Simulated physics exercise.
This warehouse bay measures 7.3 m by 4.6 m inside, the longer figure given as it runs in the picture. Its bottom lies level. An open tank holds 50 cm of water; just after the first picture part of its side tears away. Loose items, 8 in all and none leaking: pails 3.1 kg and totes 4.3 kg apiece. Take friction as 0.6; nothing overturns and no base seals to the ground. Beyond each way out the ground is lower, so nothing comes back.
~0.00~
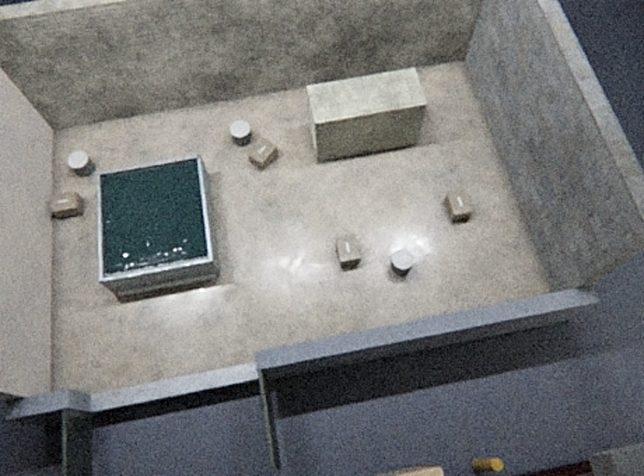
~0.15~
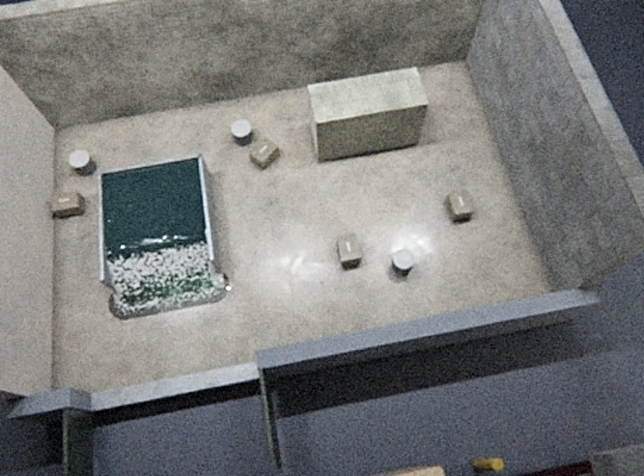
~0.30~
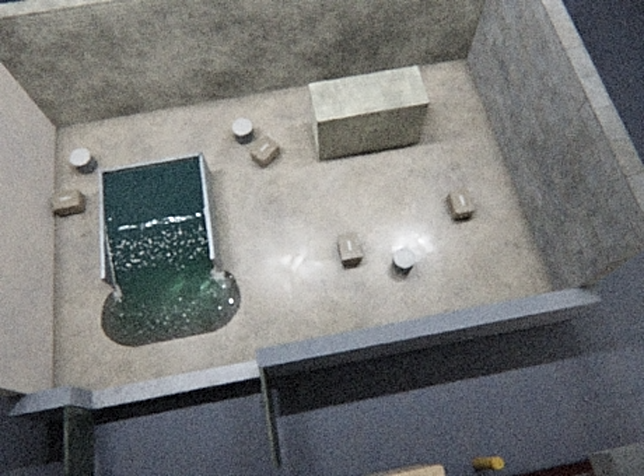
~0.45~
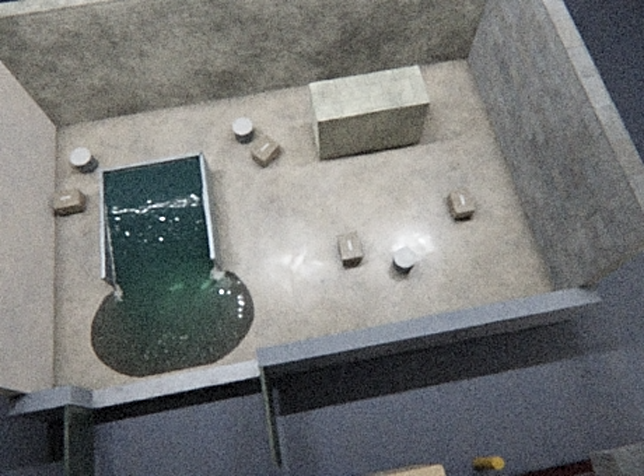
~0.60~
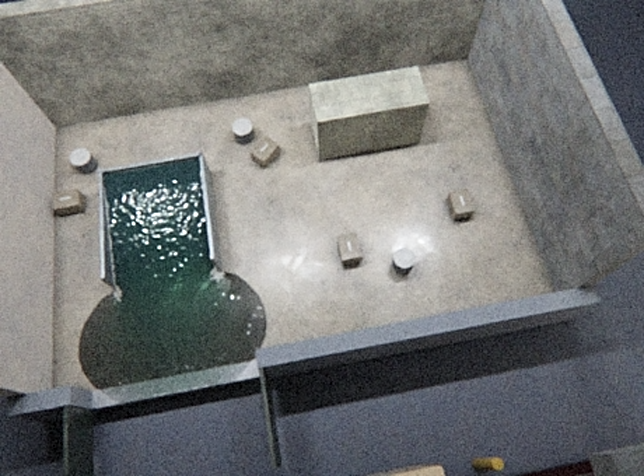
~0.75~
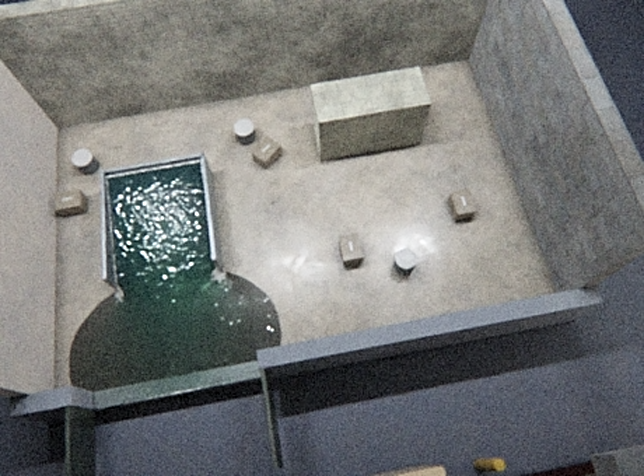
A bare, concrete-walled warehouse bay is seen from high above at a slant, its floor pale and its front wall low, with an opening at the lower left. A tank of dark green water stands at left, a big pale block sits toward the back, and grey pails and brown totes lie scattered, unmoving. The tank's near side gives way, and water pours out in white froth, then spreads in a widening rounded pool to the front opening.
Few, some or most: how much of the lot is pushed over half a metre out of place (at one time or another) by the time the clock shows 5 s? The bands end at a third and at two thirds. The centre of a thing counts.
That comes to not even a third.
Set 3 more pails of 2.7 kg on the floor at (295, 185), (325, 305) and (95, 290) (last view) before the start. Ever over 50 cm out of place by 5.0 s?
In turn: Less, under, less.
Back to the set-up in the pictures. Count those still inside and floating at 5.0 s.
I count 0.
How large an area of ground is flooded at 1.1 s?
About 7.5 m2.
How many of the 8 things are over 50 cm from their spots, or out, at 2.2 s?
0 of them.
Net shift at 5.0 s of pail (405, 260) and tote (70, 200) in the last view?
In turn: 0 cm, 0 cm.
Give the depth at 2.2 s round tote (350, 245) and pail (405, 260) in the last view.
About 0 and 0 cm.
After 1.1 s 0 of 8 are over 50 cm from their spots; 0 afloat.
After 2.2 s 0 of 8 are over 50 cm from their spots; 0 afloat.
After 3.5 s 0 of 8 are over 50 cm from their spots; 0 afloat.
After 5.0 s 0 of 8 are over 50 cm from their spots, and 0 have been at some point; 0 afloat.
